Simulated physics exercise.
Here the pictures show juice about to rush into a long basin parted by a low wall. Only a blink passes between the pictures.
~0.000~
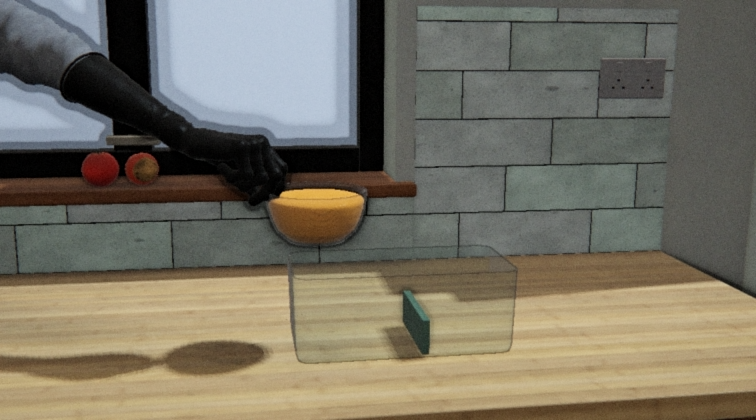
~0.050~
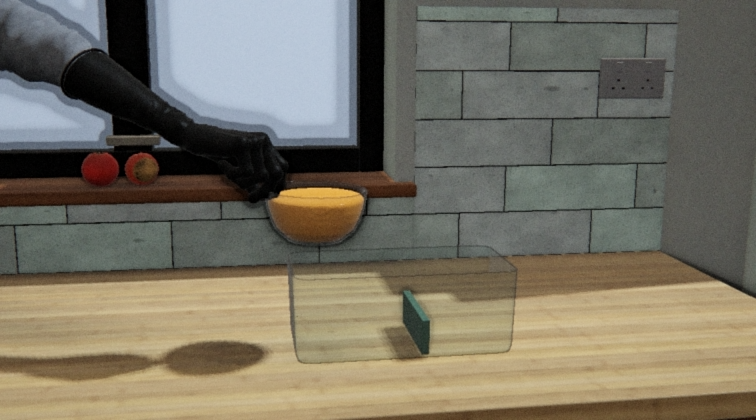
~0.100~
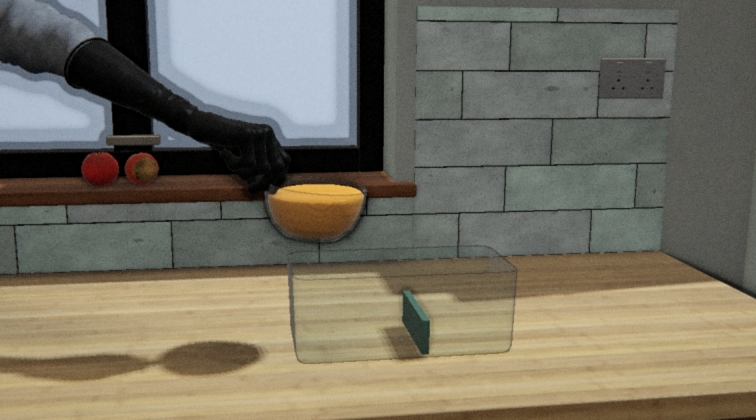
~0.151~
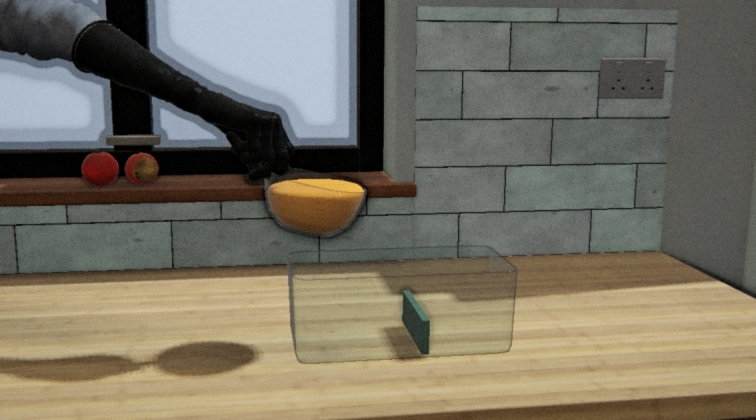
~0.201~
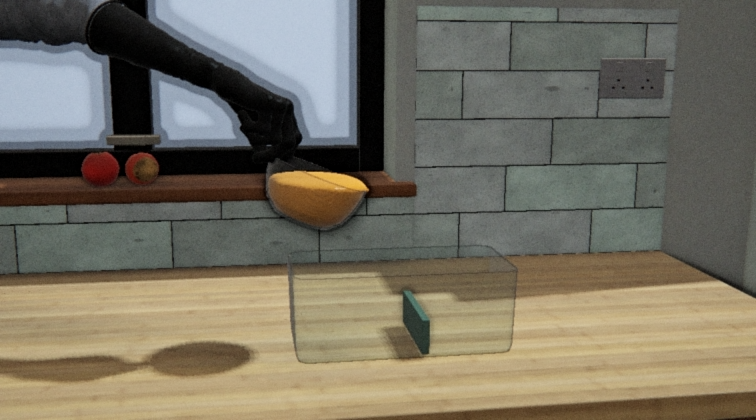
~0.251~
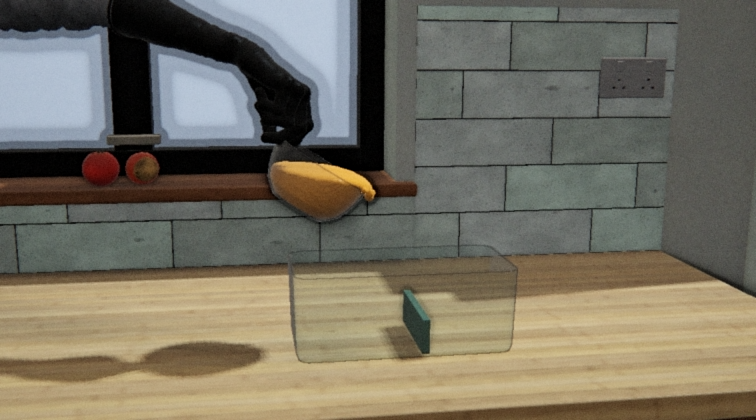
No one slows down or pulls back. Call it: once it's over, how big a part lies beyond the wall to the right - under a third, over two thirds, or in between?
Over two thirds.
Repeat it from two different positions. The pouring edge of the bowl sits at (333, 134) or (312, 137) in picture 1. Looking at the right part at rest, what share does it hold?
First try: 65 percent; second try: 30 percent.
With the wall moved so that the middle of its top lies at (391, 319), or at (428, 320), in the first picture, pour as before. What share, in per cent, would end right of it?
About 75 % and 50 %.
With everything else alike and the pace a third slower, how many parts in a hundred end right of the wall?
It comes to near 85 per cent.
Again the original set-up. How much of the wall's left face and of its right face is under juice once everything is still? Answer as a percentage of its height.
The left side sits at 10 per cent and the right side at 60.
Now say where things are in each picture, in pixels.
In the first frame, it leans 0°; its right rim is at (366, 190); the juice meets the walls at (268, 198) and (363, 196); the long basin's rim runs from (291, 267) to (504, 259); the wall's top is at (416, 306).
In the second frame, it leans 1°; its right rim is at (365, 191); the juice meets the walls at (267, 198) and (362, 195).
In the third frame, it leans 6°; its right rim is at (365, 191); the juice meets the walls at (268, 194) and (363, 192).
In the fourth frame, it leans 13°; its right rim is at (365, 191); the juice meets the walls at (268, 188) and (363, 187).
In the fifth frame, it leans 22°; its right rim is at (365, 191); the juice meets the walls at (268, 178) and (363, 187); 3 per cent is over the edge.
In the sixth frame, it leans 33°; its right rim is at (365, 190); the juice meets the walls at (271, 165) and (362, 182); 7 per cent is over the edge.
A moment on, the bowl is tipped on its side and 25 per cent is still to pour, 6 is left of the wall and 13 right of it.
Next, the bowl is tipped right over and 0 per cent is still to pour, 6 is left of the wall and 86 right of it.
Then the bowl is tipped right over and 0 per cent is still to pour, 16 is left of the wall and 78 right of it.
Later the bowl is tipped right over and 0 per cent is still to pour, 20 is left of the wall and 77 right of it.
At rest 20 per cent lies left of the wall, 76 right of it and 4 outside.
